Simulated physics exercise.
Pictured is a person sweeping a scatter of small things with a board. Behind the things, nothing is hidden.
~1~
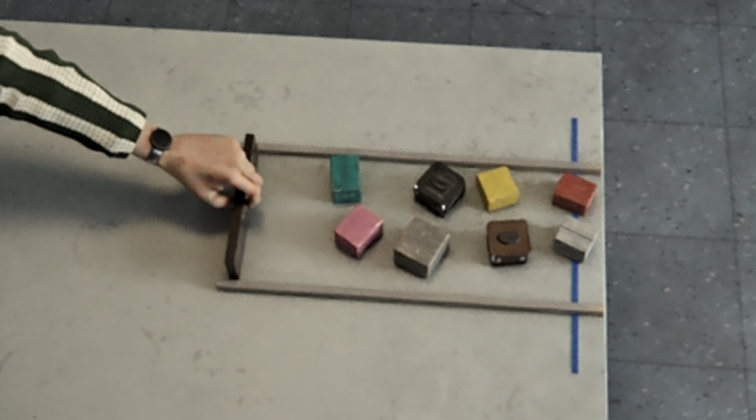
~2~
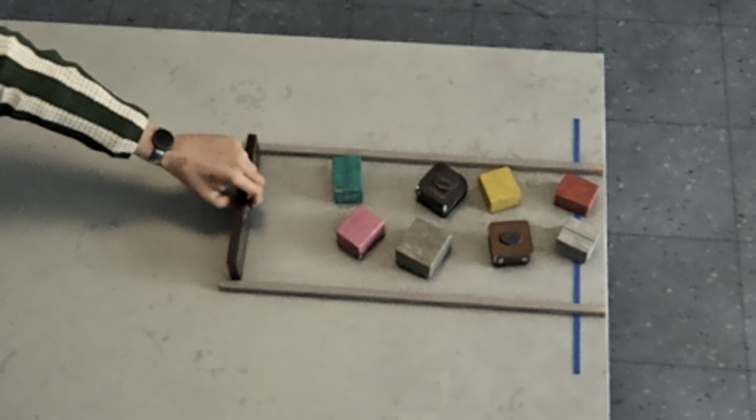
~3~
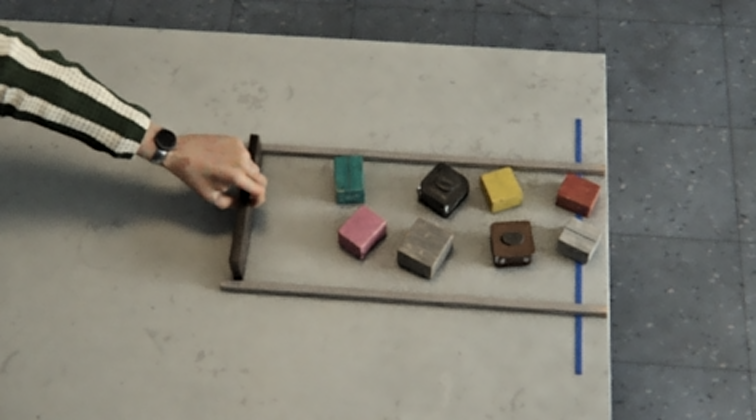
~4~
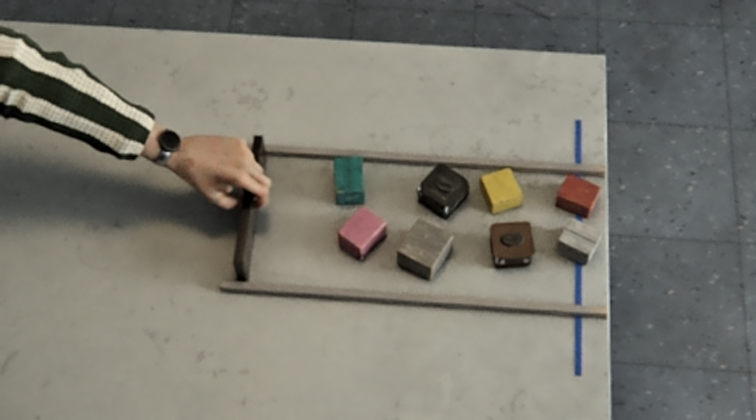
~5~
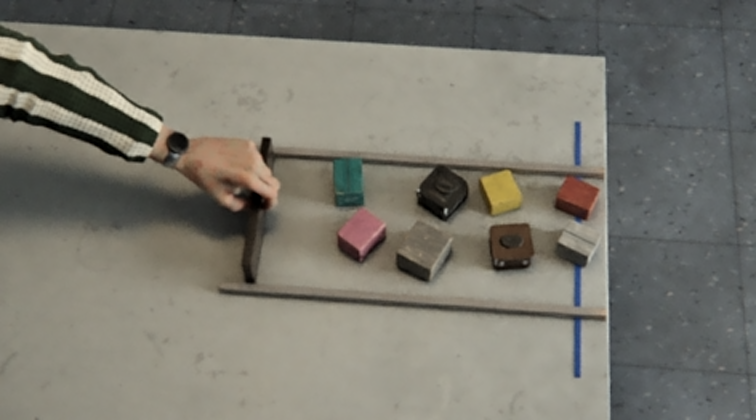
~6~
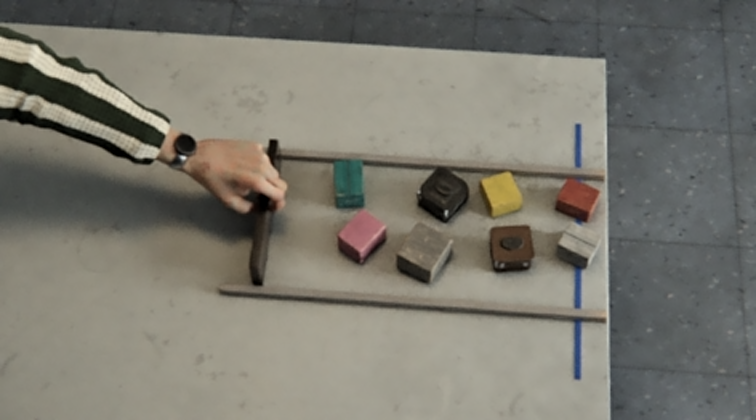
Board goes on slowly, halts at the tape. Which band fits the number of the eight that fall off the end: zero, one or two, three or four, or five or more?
Most likely the drop count will come to five or beyond.
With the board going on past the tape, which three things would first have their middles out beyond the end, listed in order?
Those would be the red block, the white box and the yellow block, in that order.
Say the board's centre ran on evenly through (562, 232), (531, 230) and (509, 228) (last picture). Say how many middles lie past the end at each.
First 5, next 3, last 2.
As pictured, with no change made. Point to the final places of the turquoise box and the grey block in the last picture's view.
In the last picture the turquoise box sits around (594, 202) and the grey block around (604, 287).
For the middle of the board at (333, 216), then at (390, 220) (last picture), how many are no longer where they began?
1 at one spot and 4 at the other.
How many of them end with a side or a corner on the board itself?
The count comes out at 3.
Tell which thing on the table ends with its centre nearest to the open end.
The grey block finishes closest.
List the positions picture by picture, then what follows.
In the first frame, white box (575, 240); red block (574, 194); brown case (508, 243); board (242, 206); tape (575, 238).
In the second frame, red block (576, 195); black case (442, 190).
In the third frame, brown case (512, 244); pink block (362, 232).
In the fourth frame, white box (579, 242); yellow block (501, 191).
In the fifth frame, red block (577, 198); turquoise box (349, 182).
In the sixth frame, white box (579, 246); red block (578, 200); brown case (511, 249); board (266, 212); tape (578, 244).
Soon after, none off yet; white box at rest near (579, 246); red block at rest near (578, 200); brown case at rest near (511, 249).
Then, none off yet; white box at rest near (579, 246); red block at rest near (578, 200); brown case moved a little near (528, 251).
Further on, one off so far; white box tipped well over near (628, 243); red block falling near (670, 280); brown case moved well along near (586, 249).
At rest, the number that fall off is five or more; fallen, black case, yellow block, brown case, red block and white box.
